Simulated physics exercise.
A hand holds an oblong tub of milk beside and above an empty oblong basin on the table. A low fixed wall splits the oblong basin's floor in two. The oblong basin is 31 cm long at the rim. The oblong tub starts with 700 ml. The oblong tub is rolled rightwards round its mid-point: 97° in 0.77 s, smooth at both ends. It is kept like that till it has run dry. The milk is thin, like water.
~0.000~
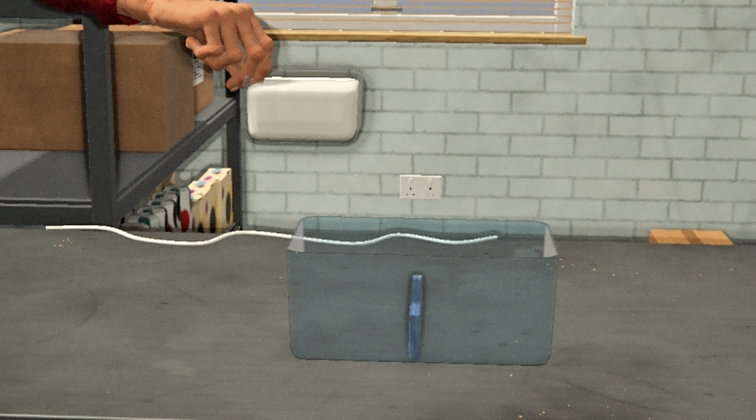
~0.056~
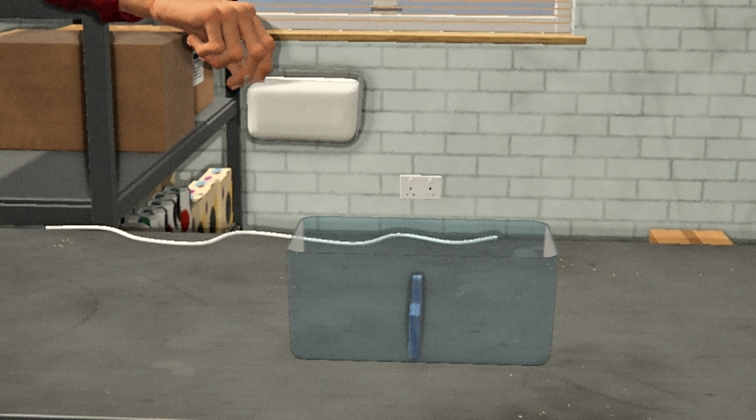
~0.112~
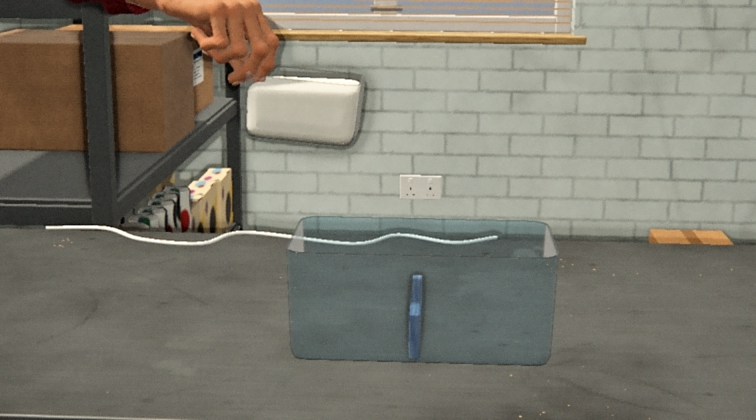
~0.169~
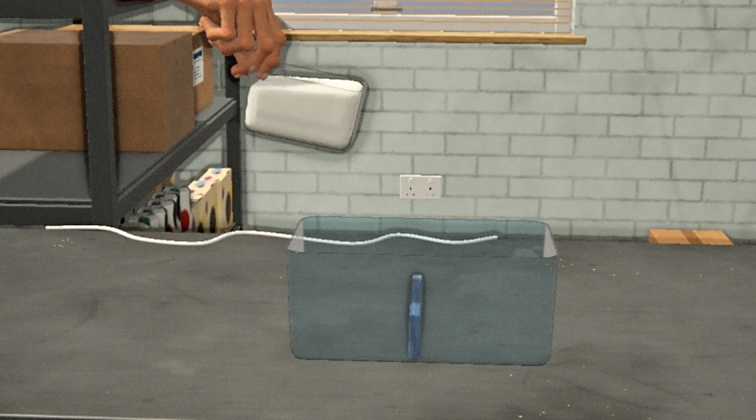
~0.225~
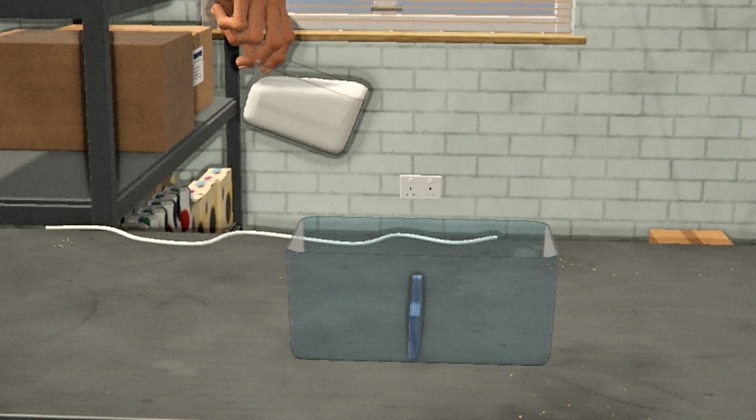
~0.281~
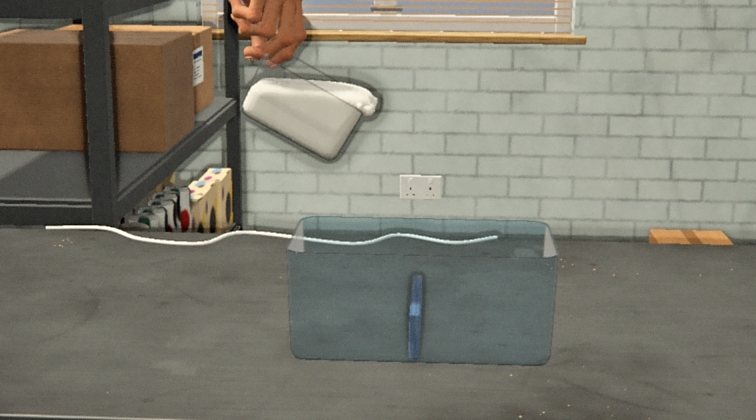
A hand in a red sleeve holds a clear oblong tub of white milk at upper left, above and beside an empty, see-through blue basin on a dark tabletop, seen from the side by a still camera. Behind are a pale brick wall, a socket, shelved cardboard boxes and a wavy white cord. The hand shifts rightwards as the tub tilts clockwise, slowly then more steeply, and milk reaches its right edge.
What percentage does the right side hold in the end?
About 63 per cent.
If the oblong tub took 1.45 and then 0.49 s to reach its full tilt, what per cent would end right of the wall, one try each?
First 65, then 50 per cent.
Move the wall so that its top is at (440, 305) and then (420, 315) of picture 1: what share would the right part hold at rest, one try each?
In turn about 25 and 60 per cent.
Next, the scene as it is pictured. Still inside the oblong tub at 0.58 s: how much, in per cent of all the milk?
Near 30 in a hundred.
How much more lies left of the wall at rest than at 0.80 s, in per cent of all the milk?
Some 14 per cent.
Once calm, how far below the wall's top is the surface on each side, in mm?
Left about 44 mm, right about 36 mm.
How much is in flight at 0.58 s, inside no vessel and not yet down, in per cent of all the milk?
About 44 per cent.
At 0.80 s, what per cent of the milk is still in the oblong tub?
Some 8 per cent.
By 0.58 s the tilt is 83° and 30 per cent is still to pour, 3 is left of the wall and 23 right of it.
By 0.80 s the tilt is 97° and 8 per cent is still to pour, 22 is left of the wall and 63 right of it.
By 1.02 s the tilt is 97° and 2 per cent is still to pour, 33 is left of the wall and 63 right of it.
By 1.27 s the tilt is 97° and 0 per cent is still to pour, 35 is left of the wall and 63 right of it.
At rest 36 per cent lies left of the wall, 63 right of it and 1 outside.
